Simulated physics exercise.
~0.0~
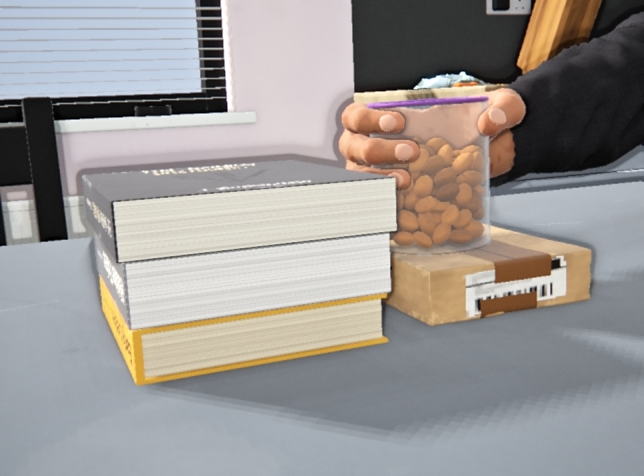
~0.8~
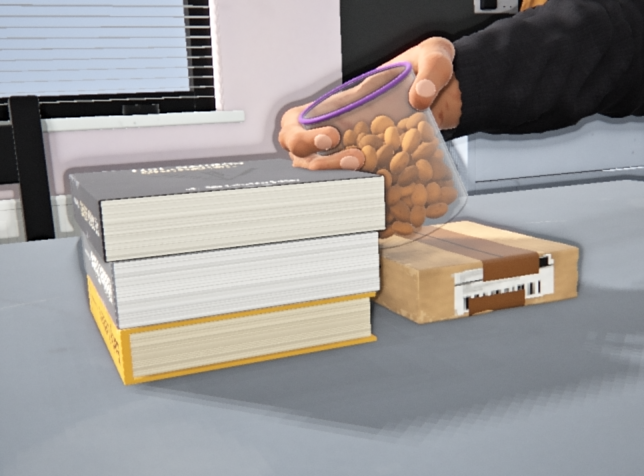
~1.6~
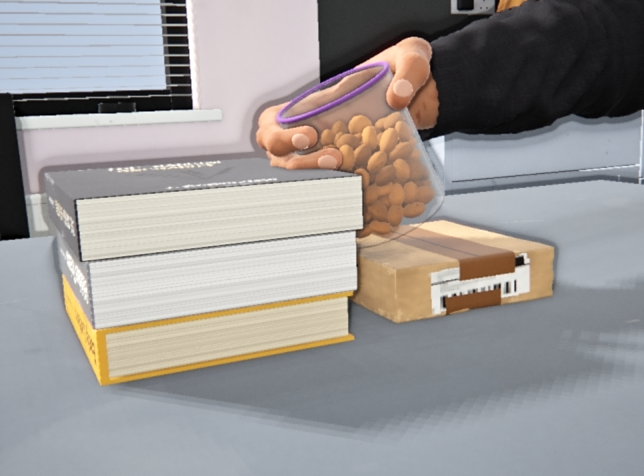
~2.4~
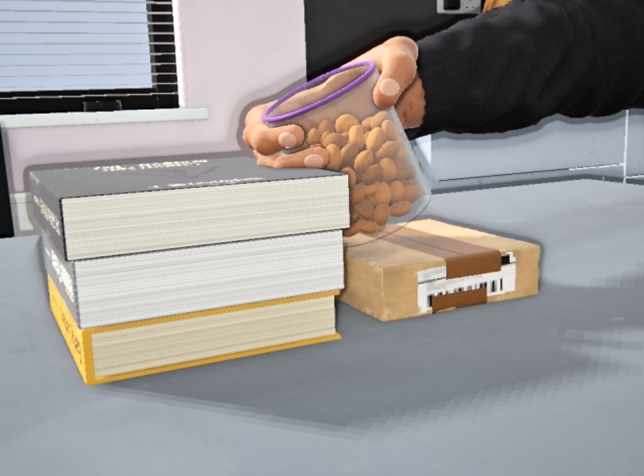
A hand lifted a clear, purple-rimmed container of what looked like almonds from a small cardboard box and tipped it left against a stack of three books, where it stayed leaning, still held, with all the nuts inside.
